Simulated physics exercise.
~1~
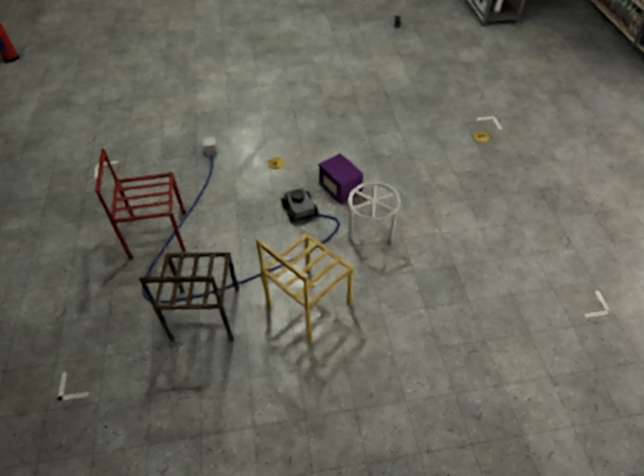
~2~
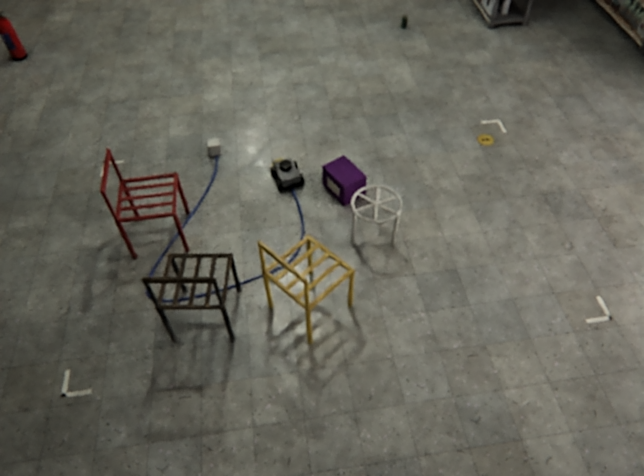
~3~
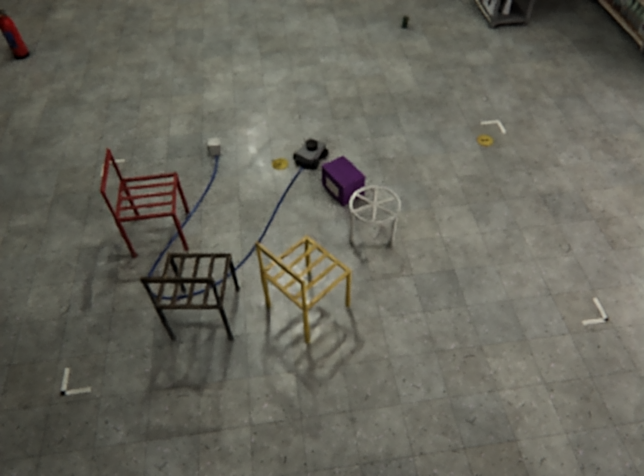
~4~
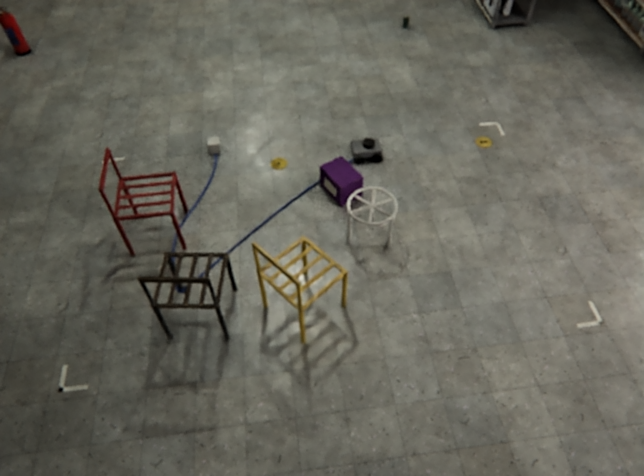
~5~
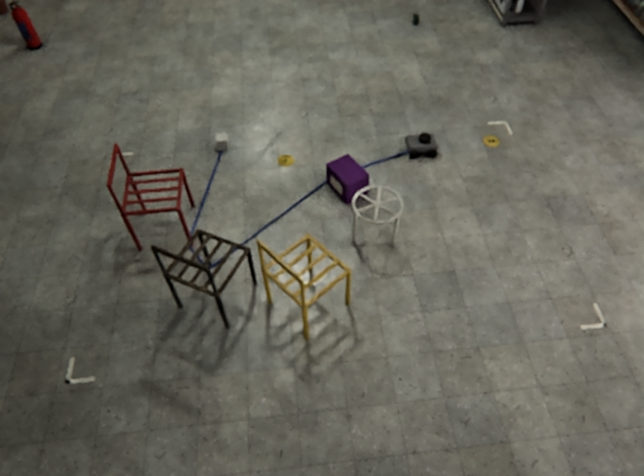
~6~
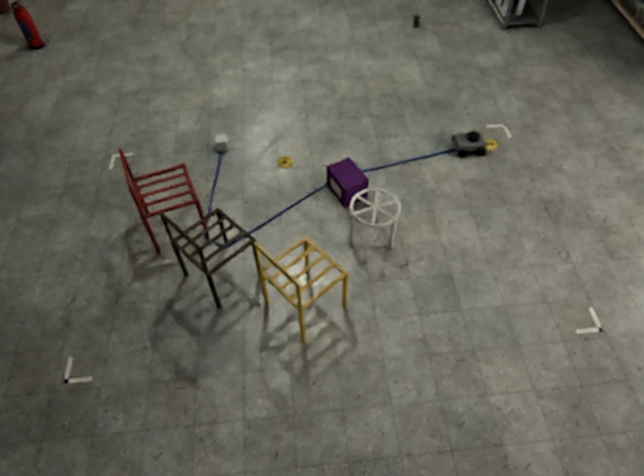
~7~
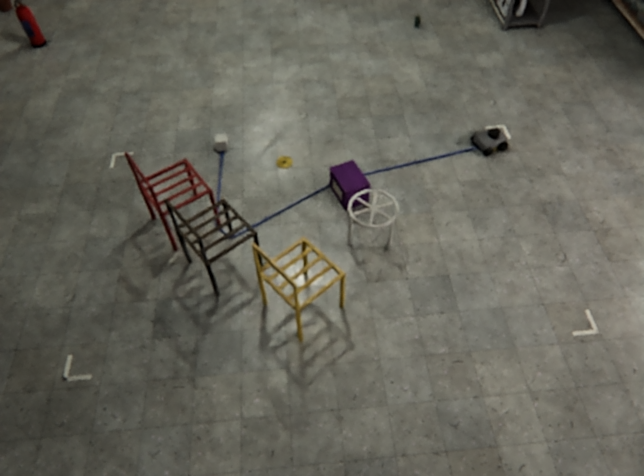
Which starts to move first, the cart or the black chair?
The cart starts to move first. The black chair only shifts later, once the cart has passed behind the purple box and is heading right.
A wide grey shop floor, seen from high above, holds a red chair at left, a black chair and a yellow chair nearer the front, and a purple box beside a white stool near the middle. A small dark cart trailing a blue lead moves up and slightly left, then turns right and passes behind the box. As it keeps going right, the lead straightens and the black chair swings round and slides up toward the red chair. The red chair then shifts and tilts rightward. Finally the cart reaches the white corner mark at upper right, the lead stretched behind it, while the yellow chair and stool stay in place.
